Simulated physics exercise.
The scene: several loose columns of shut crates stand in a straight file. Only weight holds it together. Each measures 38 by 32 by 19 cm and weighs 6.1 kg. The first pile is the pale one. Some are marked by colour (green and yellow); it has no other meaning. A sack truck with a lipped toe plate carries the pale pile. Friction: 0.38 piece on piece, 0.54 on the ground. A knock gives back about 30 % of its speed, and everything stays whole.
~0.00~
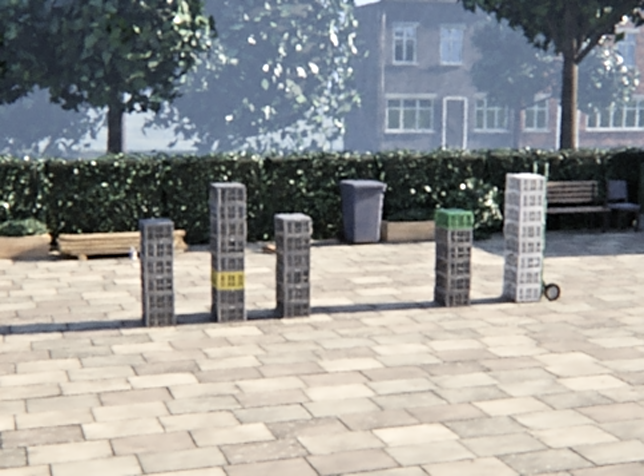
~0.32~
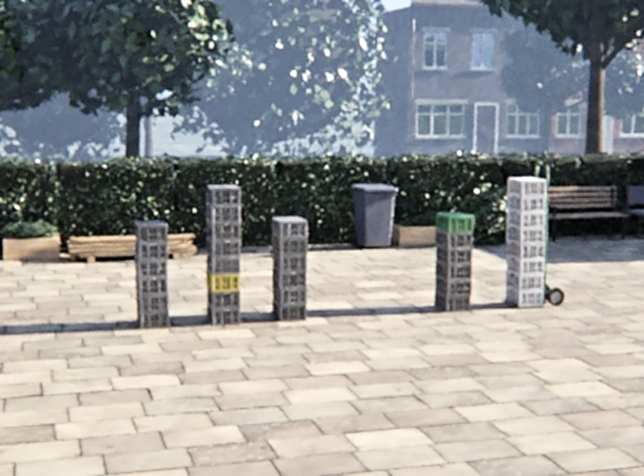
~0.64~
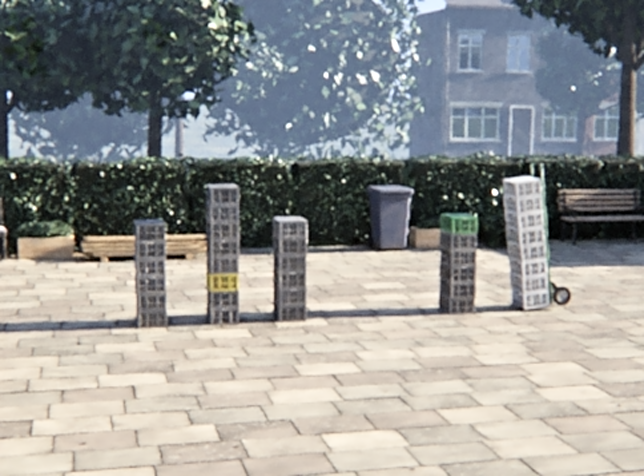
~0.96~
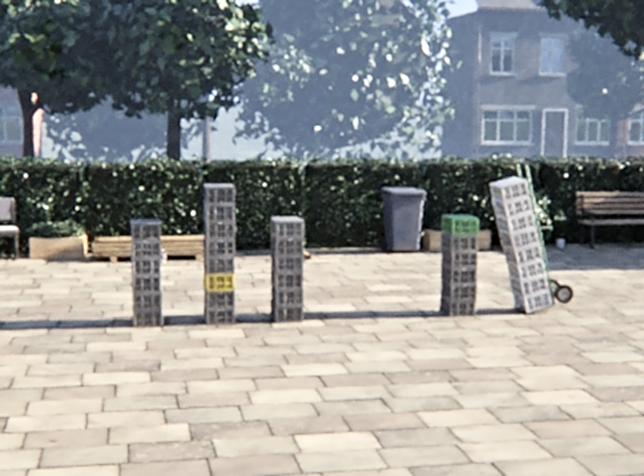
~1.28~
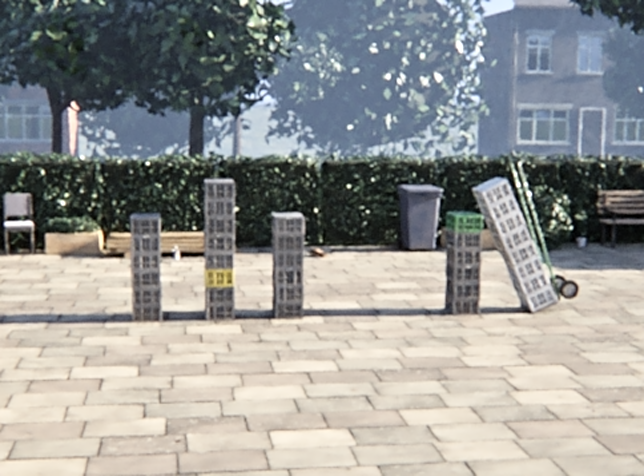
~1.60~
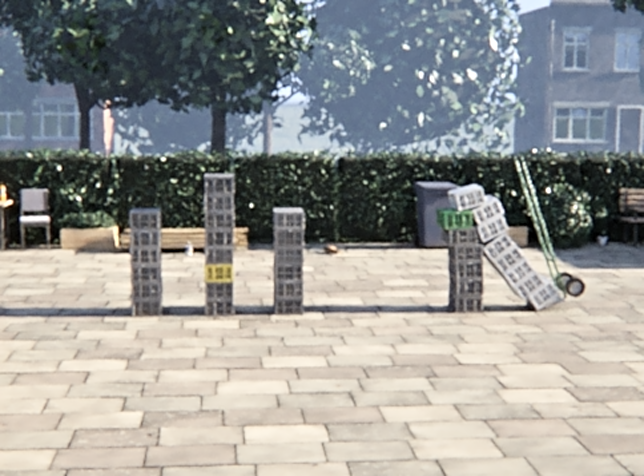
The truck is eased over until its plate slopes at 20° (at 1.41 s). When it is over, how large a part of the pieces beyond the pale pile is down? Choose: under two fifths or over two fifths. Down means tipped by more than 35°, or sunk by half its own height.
The part is fewer than two in five.
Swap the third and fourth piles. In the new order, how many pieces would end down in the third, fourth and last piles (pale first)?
In that case third 0, fourth 0, last 0.
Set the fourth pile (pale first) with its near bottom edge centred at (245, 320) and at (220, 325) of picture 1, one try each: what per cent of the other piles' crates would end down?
First 20, then 20 per cent.
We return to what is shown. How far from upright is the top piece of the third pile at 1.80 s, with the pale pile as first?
Roughly 0° from upright.
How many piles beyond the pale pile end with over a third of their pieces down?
1 in all.
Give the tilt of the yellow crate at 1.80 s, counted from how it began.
About 0°.
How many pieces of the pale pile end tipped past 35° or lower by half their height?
8 of them.
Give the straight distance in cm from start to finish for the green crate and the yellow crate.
Moved: Green 200, yellow 0.
After 1.80 s, 8 of the pale pile down; none of the 26 other crates down, 5 disturbed; green crate leaning 12°.
After 2.08 s, 8 of the pale pile down; 2 of the 26 other crates down; green crate leaning 32°, 18 cm lower.
After 2.48 s, 8 of the pale pile down; 6 of the 26 other crates down; green crate on its side.
At rest (3.2 s), 8 of the pale pile down; 6 of the 26 other crates down; green crate on its side; yellow crate unmoved. That is 23 per cent. As the last picture would show them, middles, green crate near (312, 296), yellow crate near (219, 270).
